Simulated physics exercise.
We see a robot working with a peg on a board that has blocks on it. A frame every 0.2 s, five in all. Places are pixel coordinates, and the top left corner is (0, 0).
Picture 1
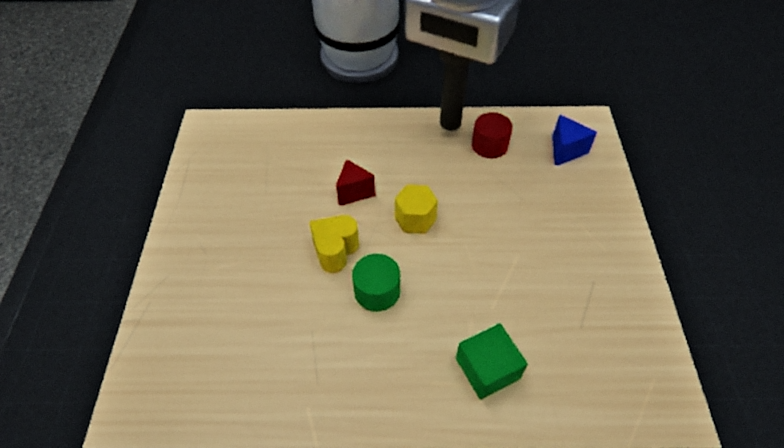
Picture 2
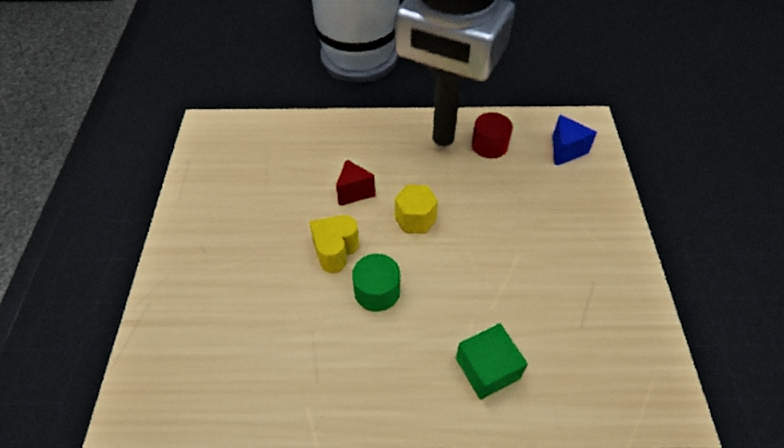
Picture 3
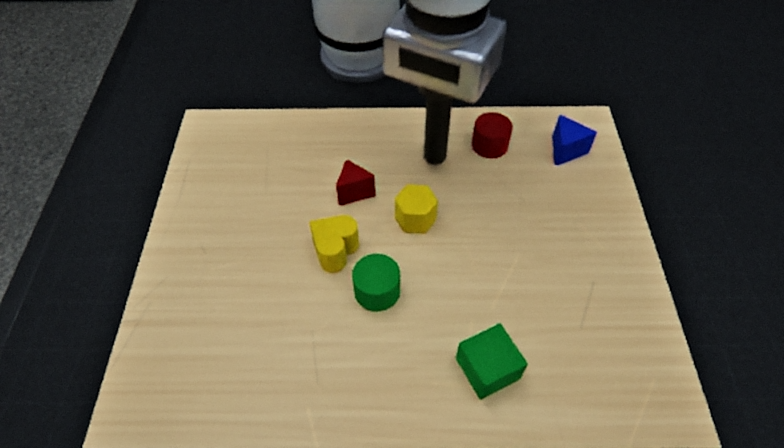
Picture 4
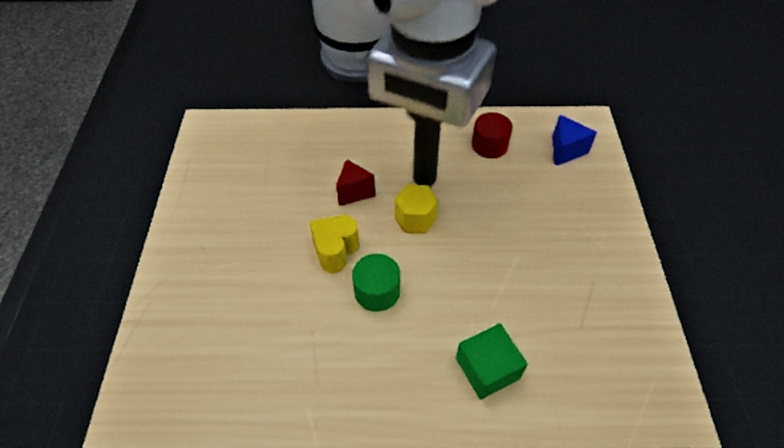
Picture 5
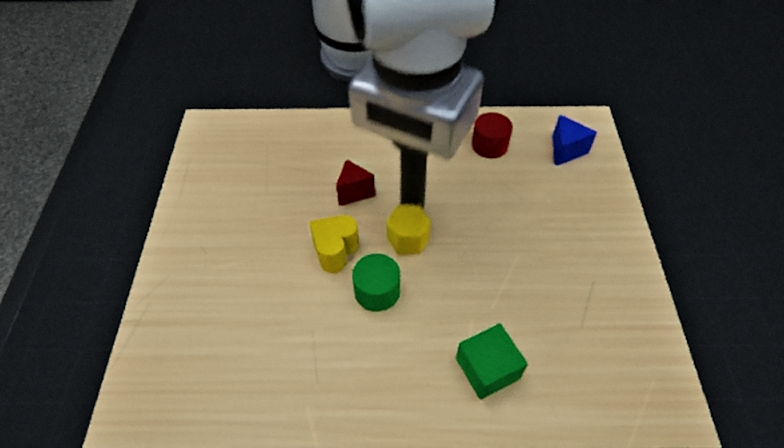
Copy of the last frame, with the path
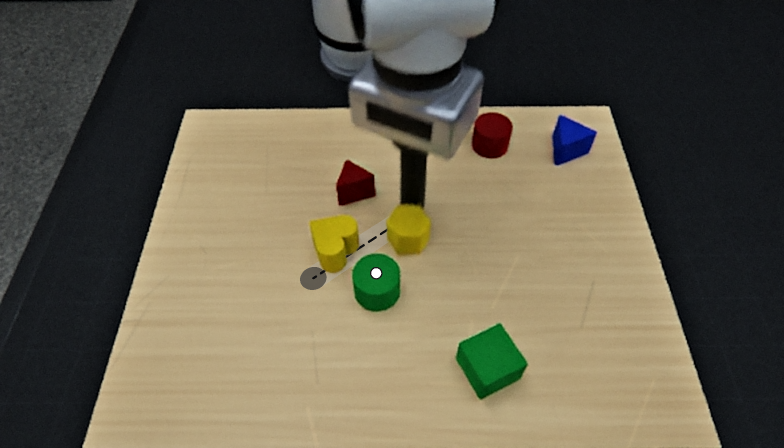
A robot arm lowers its peg toward the yellow hexagon and nudges it slightly.
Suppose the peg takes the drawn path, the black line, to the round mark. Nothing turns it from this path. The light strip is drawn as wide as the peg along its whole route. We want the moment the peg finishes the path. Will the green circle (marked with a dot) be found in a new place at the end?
No
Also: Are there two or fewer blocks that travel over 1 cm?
Yes.
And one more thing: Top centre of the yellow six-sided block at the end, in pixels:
It is at (400, 237).
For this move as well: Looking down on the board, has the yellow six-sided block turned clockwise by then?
My answer is no.
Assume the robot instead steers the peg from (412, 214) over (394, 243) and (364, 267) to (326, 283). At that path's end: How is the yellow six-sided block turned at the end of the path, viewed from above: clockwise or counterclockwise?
I'd predict that, seen from above, the yellow six-sided block rotates counter-clockwise.
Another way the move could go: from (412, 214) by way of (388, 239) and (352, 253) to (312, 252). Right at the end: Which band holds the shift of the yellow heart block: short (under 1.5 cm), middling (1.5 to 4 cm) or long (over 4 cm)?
The answer here is over 4 cm.
The line goes straight from (412, 214) to (313, 278); the dot is on the green circle.
The first path, step by step. One third of the way, peg (380, 226); yellow six-sided block (400, 237), turned 35° anticlockwise.
Two thirds of the way, peg (347, 248); yellow heart block (305, 242), turned 15° clockwise; yellow six-sided block (400, 237), turned 35° anticlockwise.
At the end, peg (311, 271); yellow heart block (272, 248), turned 60° clockwise; green circle unmoved; yellow six-sided block (400, 237), turned 35° anticlockwise.
